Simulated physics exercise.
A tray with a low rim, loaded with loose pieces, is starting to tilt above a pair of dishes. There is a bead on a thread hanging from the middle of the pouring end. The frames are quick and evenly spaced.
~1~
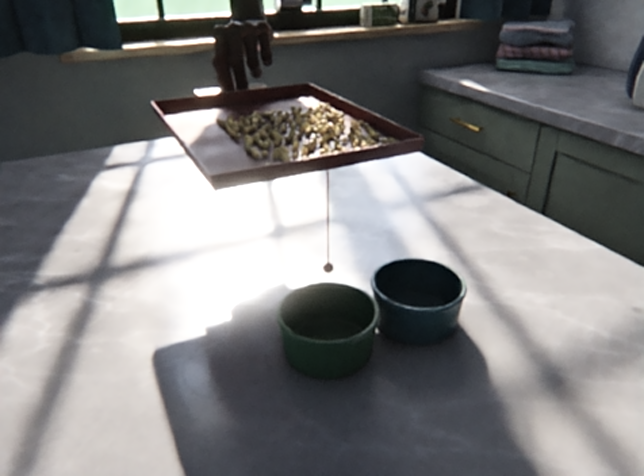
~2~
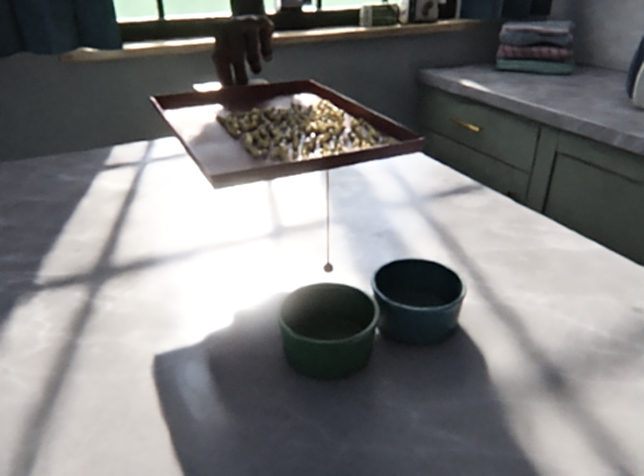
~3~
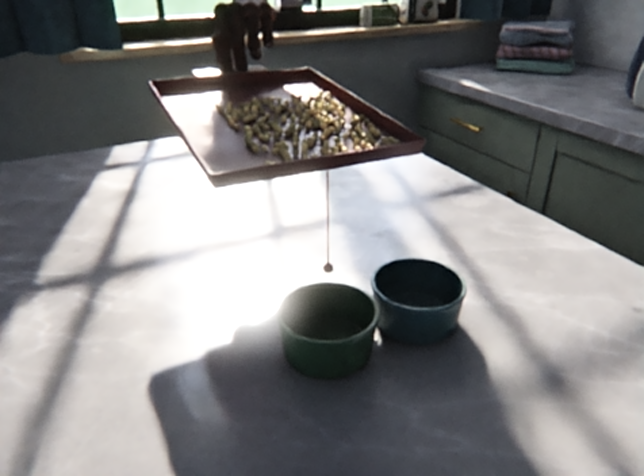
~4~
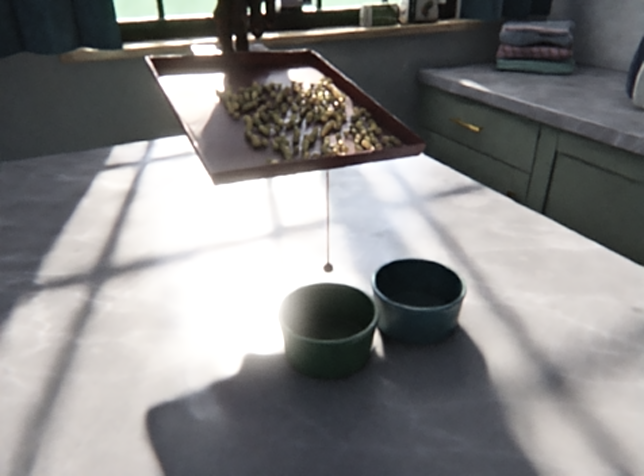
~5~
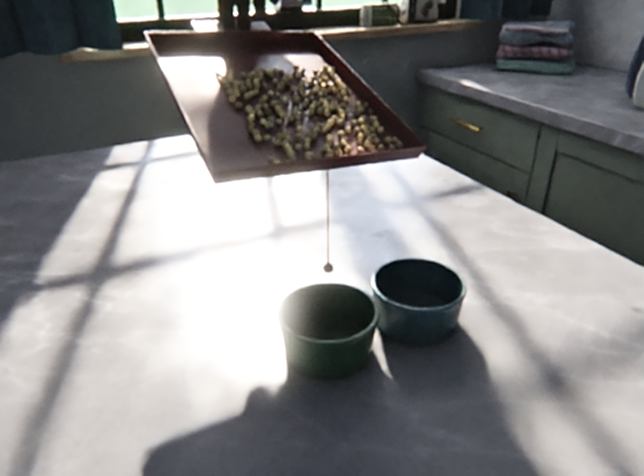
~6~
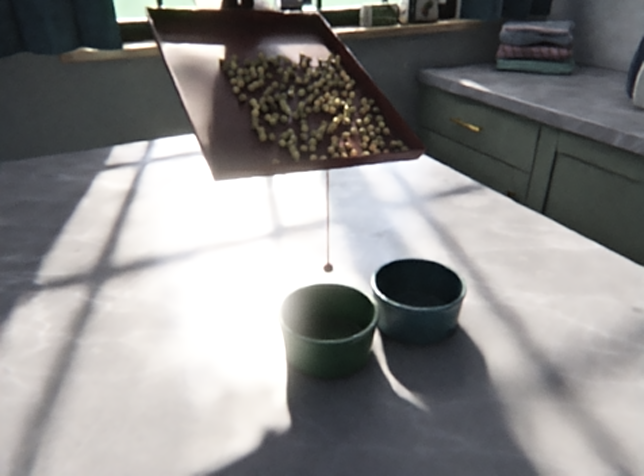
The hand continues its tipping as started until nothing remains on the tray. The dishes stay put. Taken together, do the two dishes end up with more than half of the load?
Pretty clear the dishes gather most of what falls.
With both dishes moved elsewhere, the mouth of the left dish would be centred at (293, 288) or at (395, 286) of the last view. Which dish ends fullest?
Result, try one: The dish further right; try two: The dish further left.
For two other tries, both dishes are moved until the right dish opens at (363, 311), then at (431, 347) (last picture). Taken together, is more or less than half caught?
Taking the tries in order: A minor share, followed by a minor share.
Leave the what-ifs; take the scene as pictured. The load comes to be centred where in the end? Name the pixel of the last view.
About (412, 316).
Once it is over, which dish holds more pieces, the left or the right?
That's the right side.
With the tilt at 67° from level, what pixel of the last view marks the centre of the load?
Check around (373, 150) in the last picture.
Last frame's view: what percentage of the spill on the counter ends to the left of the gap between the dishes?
30 %, roughly.
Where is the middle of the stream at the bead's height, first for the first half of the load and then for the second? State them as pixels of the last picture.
Half one: (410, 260), half two: (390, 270).
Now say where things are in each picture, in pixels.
The first picture shows corners of the pouring end near (213, 174) and (421, 137), level; middle of the load near (301, 130), soya beans; left dish near (351, 355); right dish near (445, 322); bead on its thread near (328, 268).
The second picture shows corners of the pouring end near (213, 173) and (421, 138), level; middle of the load near (301, 128).
The third picture shows corners of the pouring end near (214, 172) and (422, 139), tipped barely, lowest at the right corner; middle of the load near (301, 122).
The fourth picture shows corners of the pouring end near (214, 170) and (422, 142), tipped a little, lowest at the right corner; middle of the load near (302, 113).
The fifth picture shows corners of the pouring end near (215, 169) and (423, 145), tipped clearly, lowest at the right corner; middle of the load near (304, 105).
The sixth picture shows corners of the pouring end near (217, 168) and (423, 148), tipped clearly, lowest at the right corner; middle of the load near (309, 100), the whole lot on the move; left dish near (351, 355); right dish near (445, 322).
Shortly afterwards, tray tipped steeply; the bulk on the tray; only a few in the right dish; a little in the air.
Next, tray tipped past a quarter turn; near a third on the tray; only a few in the left dish; near a quarter in the right dish; only a few outside both; near a third in the air.
Some moments later, tray tipped past a quarter turn; near a quarter in the left dish; the bulk in the right dish; a little outside both.
In the end, tray tipped past a quarter turn; near a quarter in the left dish; the bulk in the right dish; a little outside both.
